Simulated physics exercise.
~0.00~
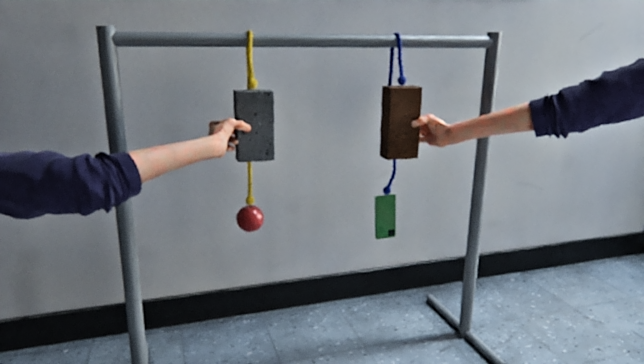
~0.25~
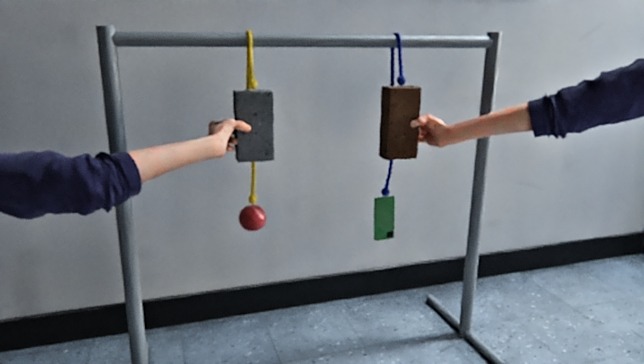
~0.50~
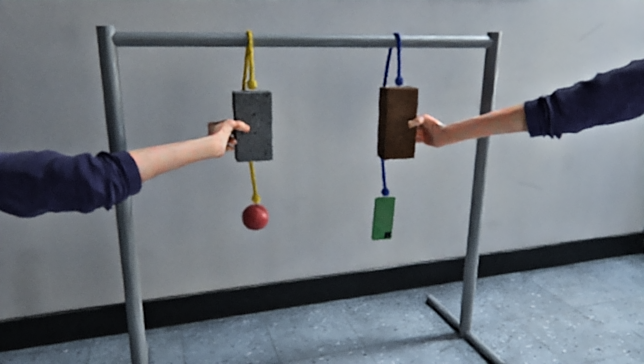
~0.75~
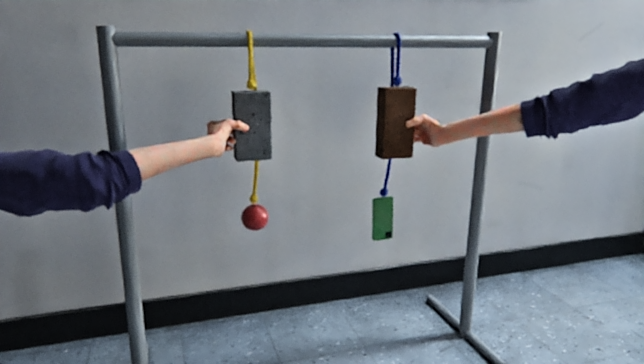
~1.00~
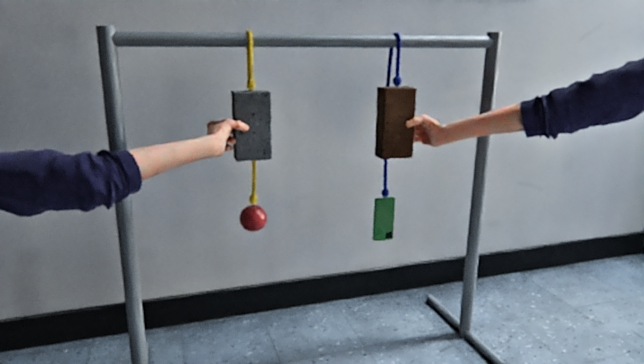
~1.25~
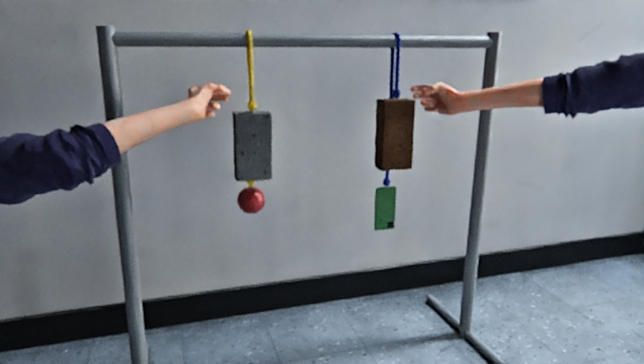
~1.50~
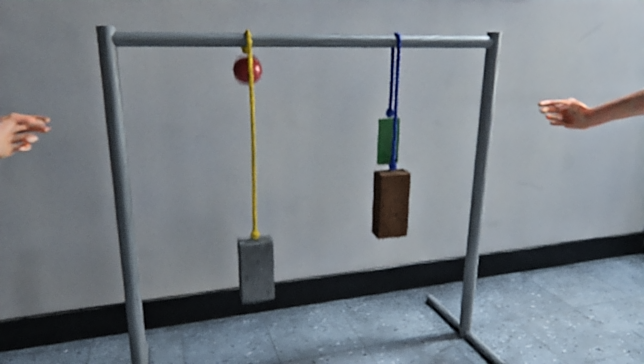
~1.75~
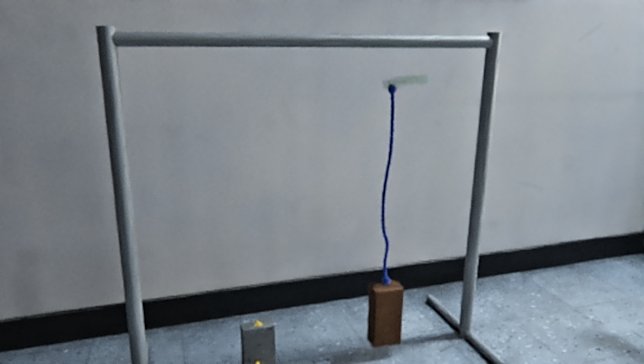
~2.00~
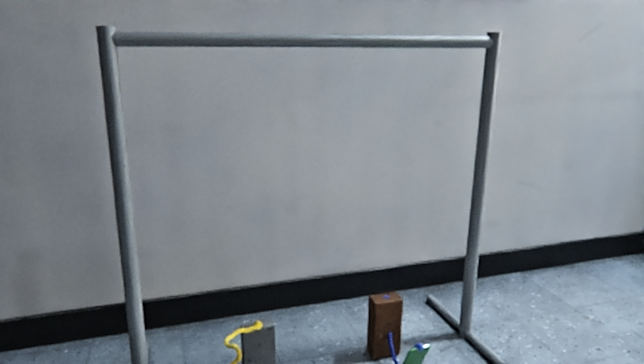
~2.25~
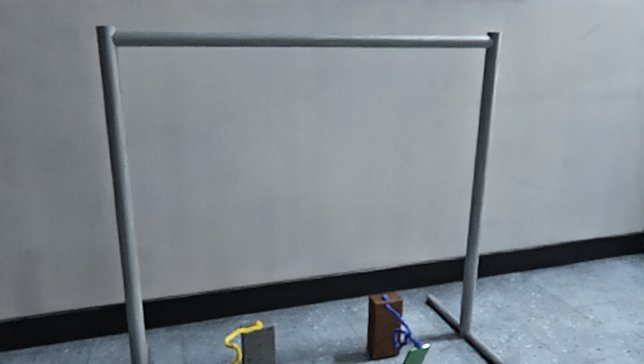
At the start, two hands hold a grey paver and a brown brick beneath a metal rail, with a red ball-like object hanging below the paver on a yellow rope and a green phone-like object below the brick on a blue one. After barely shifting, both hands let go and draw away. The paver and brick drop while the small things rise toward the rail, the paver falling ahead. The ropes come off the rail, and the green object tips sideways above the brick. Finally, both blocks stand on the floor, with the green object beside the brick and the rail bare.
